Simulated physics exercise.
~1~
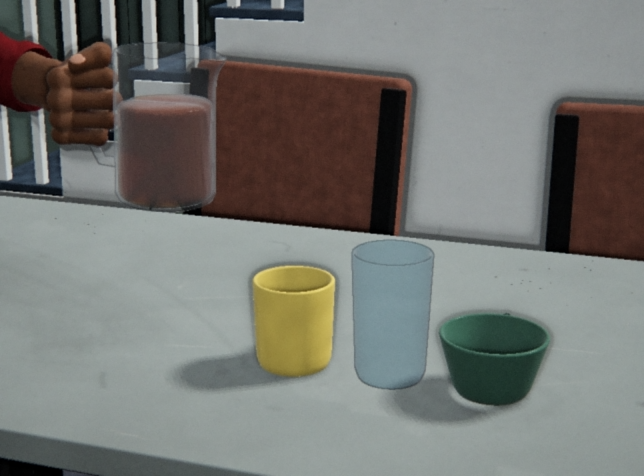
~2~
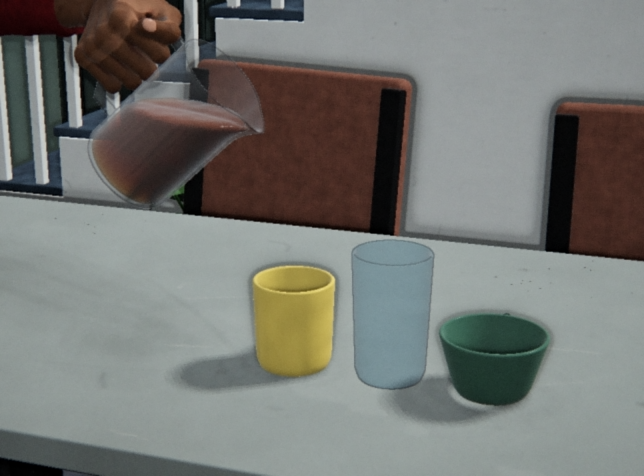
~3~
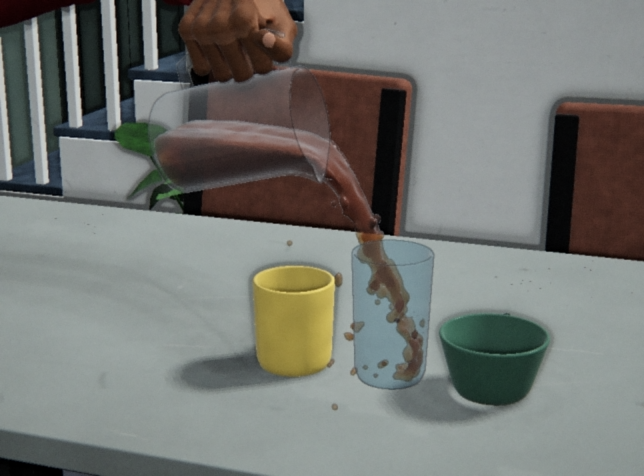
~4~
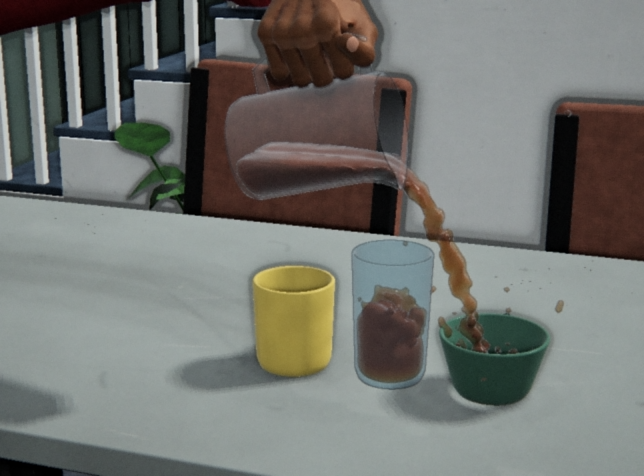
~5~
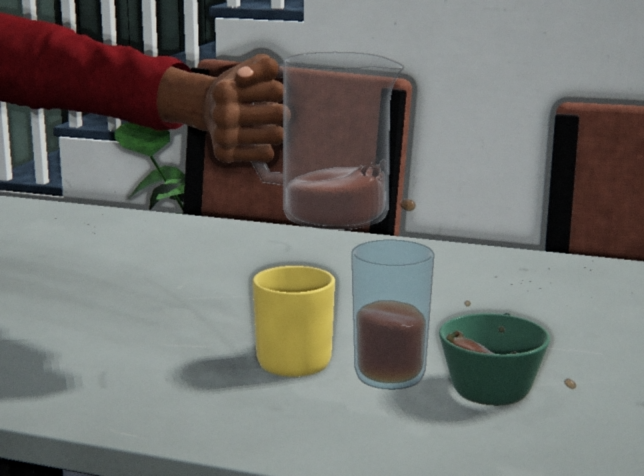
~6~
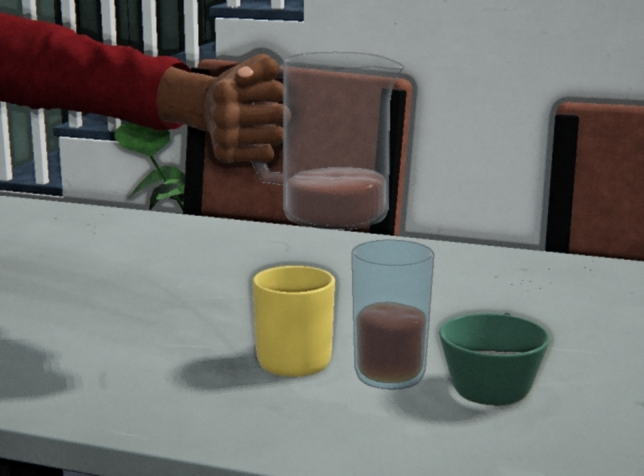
A hand, its arm in a red sleeve, holds a clear jug of reddish-brown tea above a pale table, seen from slightly above, with brown chairs and a stair railing behind. On the table stand a yellow mug at left, a clear bluish drinking glass in the middle and a wide green cup at right. The jug tips steeply and moves right, pouring into the glass while drops scatter. It continues right, streaming tea into the green cup, then tilts back upright. Finally, the glass is roughly half full, and some tea remains in the jug.
